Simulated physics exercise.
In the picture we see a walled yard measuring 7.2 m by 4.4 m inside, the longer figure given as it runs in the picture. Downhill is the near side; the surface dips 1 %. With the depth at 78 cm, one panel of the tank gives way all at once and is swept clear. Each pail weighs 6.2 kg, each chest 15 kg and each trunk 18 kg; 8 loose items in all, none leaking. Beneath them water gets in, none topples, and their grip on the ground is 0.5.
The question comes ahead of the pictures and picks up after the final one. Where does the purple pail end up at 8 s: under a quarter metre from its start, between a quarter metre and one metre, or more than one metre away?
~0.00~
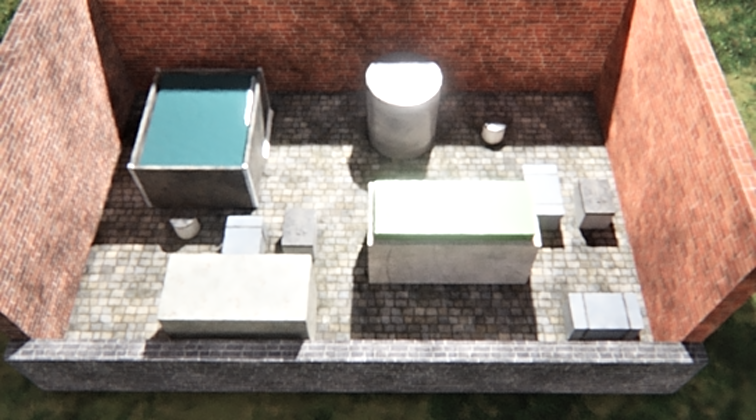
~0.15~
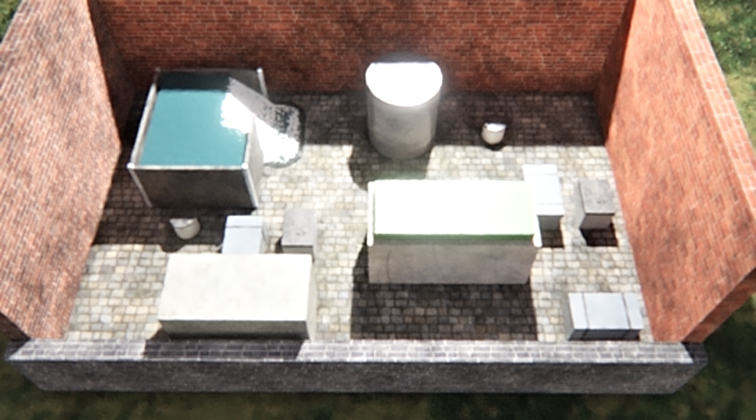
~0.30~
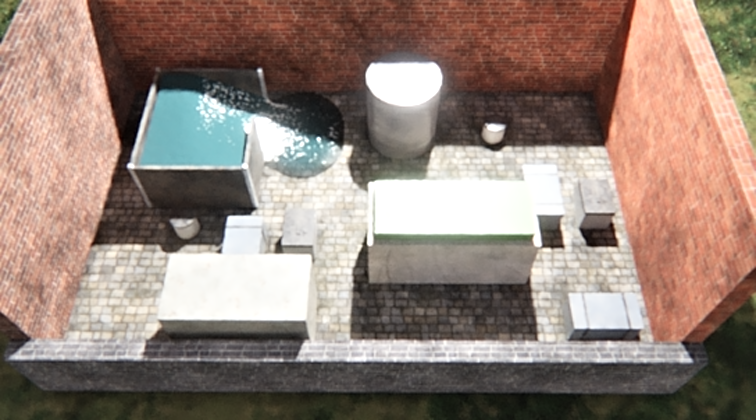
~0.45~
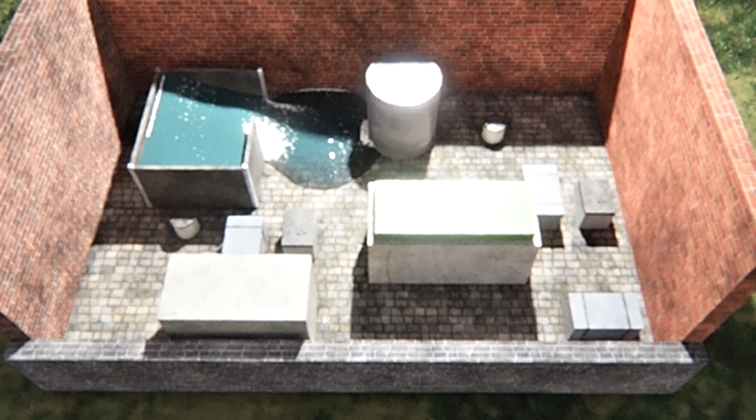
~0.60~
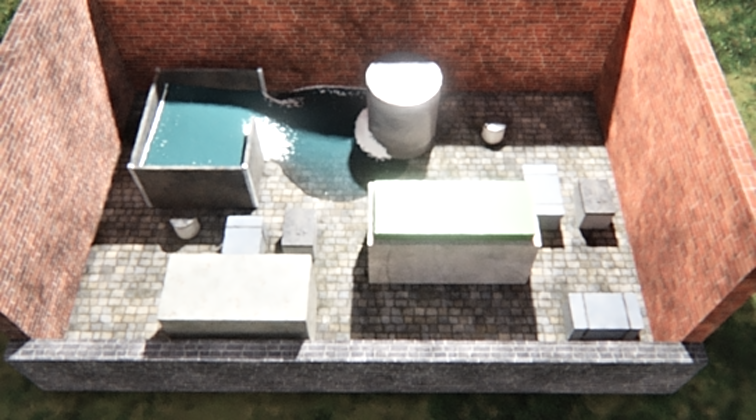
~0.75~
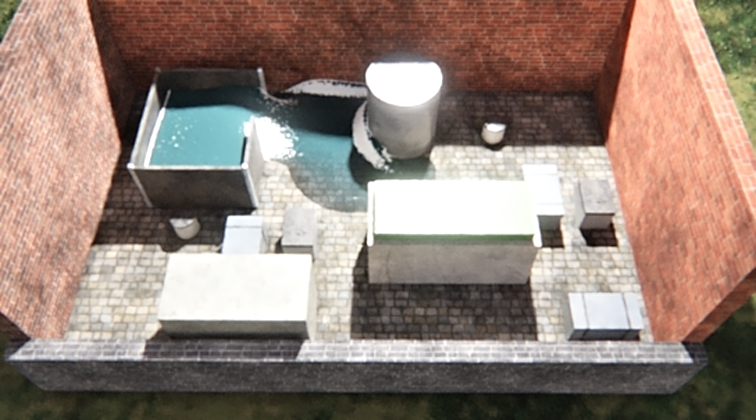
More than one metre from its start.
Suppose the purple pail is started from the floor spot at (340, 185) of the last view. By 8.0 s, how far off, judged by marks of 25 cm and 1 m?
From that spot, it is pushed far off.
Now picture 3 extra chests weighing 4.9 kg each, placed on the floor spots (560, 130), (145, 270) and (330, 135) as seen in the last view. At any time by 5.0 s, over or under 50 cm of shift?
Lab note - in order: Above threshold / below threshold / above threshold.
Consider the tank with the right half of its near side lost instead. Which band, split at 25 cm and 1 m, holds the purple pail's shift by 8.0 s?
Under that change, the purple pail keeps its spot.
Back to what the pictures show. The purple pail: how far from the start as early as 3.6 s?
Displacement near 140 cm.
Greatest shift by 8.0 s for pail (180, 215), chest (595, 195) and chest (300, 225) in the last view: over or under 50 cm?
In sequence - stayed below the line; crossed the line; stayed below the line.
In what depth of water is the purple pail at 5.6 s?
Roughly 11 cm at that moment.
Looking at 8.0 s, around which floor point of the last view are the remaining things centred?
(422, 269).
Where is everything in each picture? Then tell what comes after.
In the first frame, the purple pail is out of sight; water covers 2.4 m2; 0 of 8 have shifted.
In the second frame, the purple pail is out of sight; water covers 3.0 m2; 0 of 8 have shifted.
In the third frame, the purple pail is out of sight; water covers 3.9 m2; 0 of 8 have shifted.
In the fourth frame, the purple pail is out of sight; 4.9 m2 under water; 0 of 8 have shifted.
In the fifth frame, the purple pail is out of sight; 5.5 m2 under water; 0 of 8 have shifted.
In the sixth frame, the purple pail is out of sight; 6.2 m2 under water; 0 of 8 have shifted.
After 1.6 s the purple pail is near (517, 184), 0.2 m from its start, afloat; 1 afloat.
After 3.6 s the purple pail is near (595, 163), 1.3 m from its start, afloat; 4 afloat.
After 5.6 s the purple pail is near (608, 199), 1.3 m from its start, afloat; 5 afloat.
After 8.0 s the purple pail is near (617, 297), 1.9 m from its start, afloat; 6 afloat.
